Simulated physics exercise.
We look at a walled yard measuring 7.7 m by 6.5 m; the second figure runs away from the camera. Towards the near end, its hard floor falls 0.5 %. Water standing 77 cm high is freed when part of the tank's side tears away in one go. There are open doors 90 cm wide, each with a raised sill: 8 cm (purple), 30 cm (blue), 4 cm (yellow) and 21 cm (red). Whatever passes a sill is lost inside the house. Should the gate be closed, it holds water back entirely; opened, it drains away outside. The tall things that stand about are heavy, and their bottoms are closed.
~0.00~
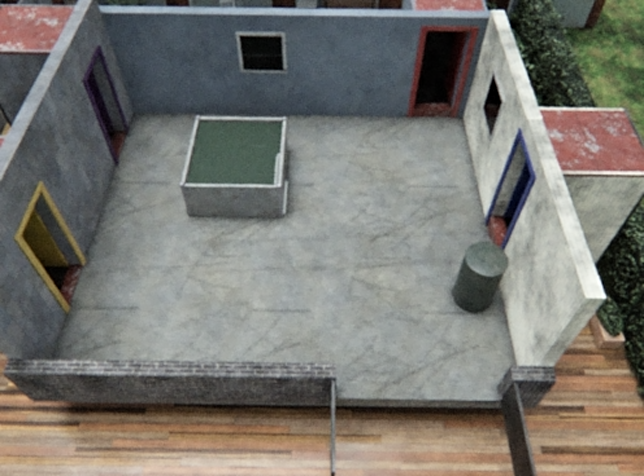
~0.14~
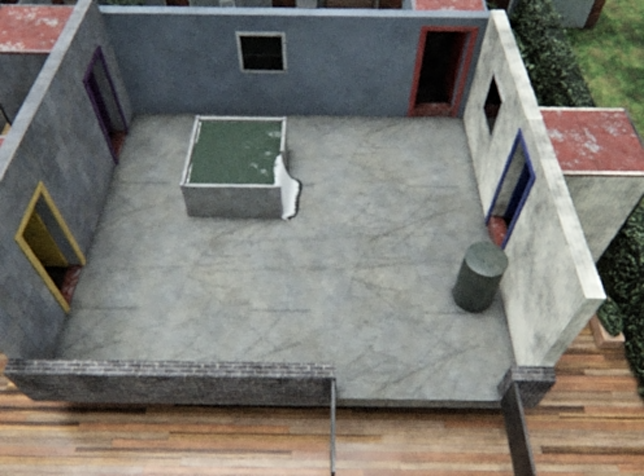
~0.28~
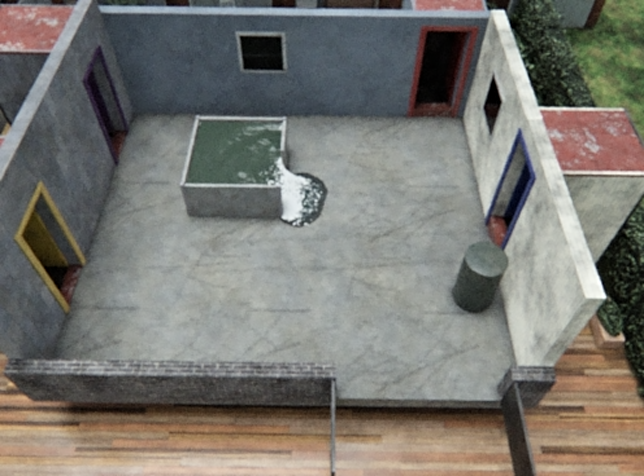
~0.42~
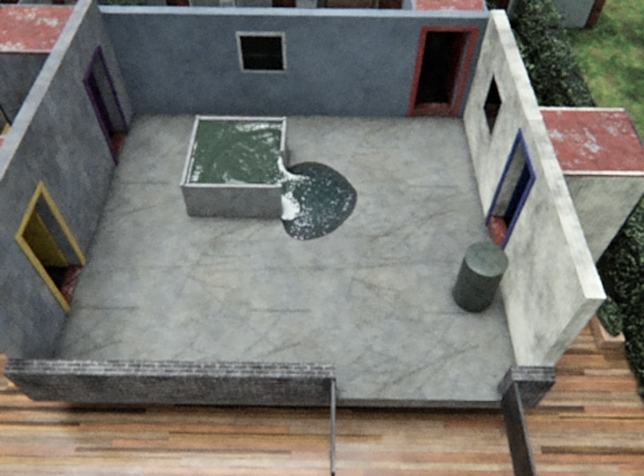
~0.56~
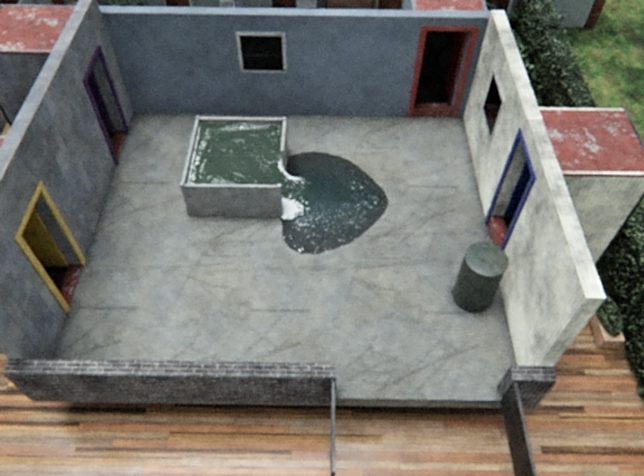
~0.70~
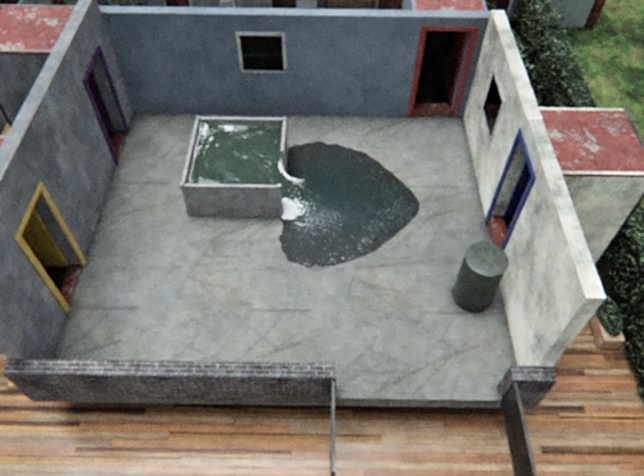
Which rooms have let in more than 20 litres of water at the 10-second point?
The room behind the purple door is at or below 20 litres; the room behind the blue door is at or below 20 litres; the room behind the yellow door is at or below 20 litres; the room behind the red door is at or below 20 litres.
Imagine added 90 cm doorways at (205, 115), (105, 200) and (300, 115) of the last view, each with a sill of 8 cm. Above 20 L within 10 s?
First doorway falls short, second falls short, third falls short.
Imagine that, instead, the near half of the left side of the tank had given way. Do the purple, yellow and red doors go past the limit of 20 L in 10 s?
Purple: Exceeding the limit; yellow: Exceeding the limit; red: Within the limit.
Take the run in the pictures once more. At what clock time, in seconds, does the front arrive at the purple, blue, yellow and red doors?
Going door by door, purple gets it at 7.5 s, blue at 1.2 s, yellow not in the 10 s, red at 1.8 s.
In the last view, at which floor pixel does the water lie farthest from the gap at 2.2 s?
I'd put it close to (511, 355).
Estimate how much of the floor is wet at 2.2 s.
Close to 40 in a hundred.
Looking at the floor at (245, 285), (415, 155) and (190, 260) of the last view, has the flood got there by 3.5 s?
Point 1: Unreached; point 2: Reached; point 3: Unreached.
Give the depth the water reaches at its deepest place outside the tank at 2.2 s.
Around 30 centimetres.
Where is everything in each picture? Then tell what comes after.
The tank at (237, 153) is whole and still, 77 cm deep, in the first frame.
The front is at (285, 218), 0.6 m from the gap at (281, 187); 0.2 m2 of floor is under water; 77 cm left at the back of the tank, in the second frame.
Water pours out at (281, 189) and has run 0.9 m, to (322, 187); typically 12 cm deep outside, 77 cm at the tank's back, in the third frame.
The front is at (351, 190), 1.4 m from the gap at (281, 190); 2.1 m2 of floor is under water; 74 cm left at the back of the tank, in the fourth frame.
The front is at (384, 201), 2.1 m from the gap at (281, 189); 3.8 m2 of floor is under water; 67 cm left at the back of the tank, in the fifth frame.
Water pours out at (281, 189) and has run 2.7 m, to (414, 208); typically 4 cm deep outside, 65 cm at the tank's back, in the sixth frame.
After 1.4 s water covers 30 % of the floor and is deepest (37 cm) near (292, 205); purple door not reached, blue door 17 cm at the sill, 0 L in, yellow door not reached, red door not reached.
After 2.2 s water covers 40 % of the floor and is deepest (30 cm) near (492, 266); purple door not reached, blue door 26 cm at the sill, 0 L in, yellow door not reached, red door 7 cm at the sill, 0 L in.
After 3.5 s water covers 40 % of the floor and is deepest (20 cm) near (292, 205); purple door not reached, blue door 18 cm at the sill, 0 L in, yellow door not reached, red door 16 cm at the sill, 2 L in.
After 6.0 s water covers 50 % of the floor and is deepest (13 cm) near (474, 274); purple door not reached, blue door 12 cm at the sill, 0 L in, yellow door not reached, red door 12 cm at the sill, 2 L in.
After 10.0 s water covers 65 % of the floor and is deepest (8 cm) near (132, 119); purple door 7 cm at the sill, 0 L in, blue door 8 cm at the sill, 0 L in, yellow door not reached, red door 6 cm at the sill, 2 L in.
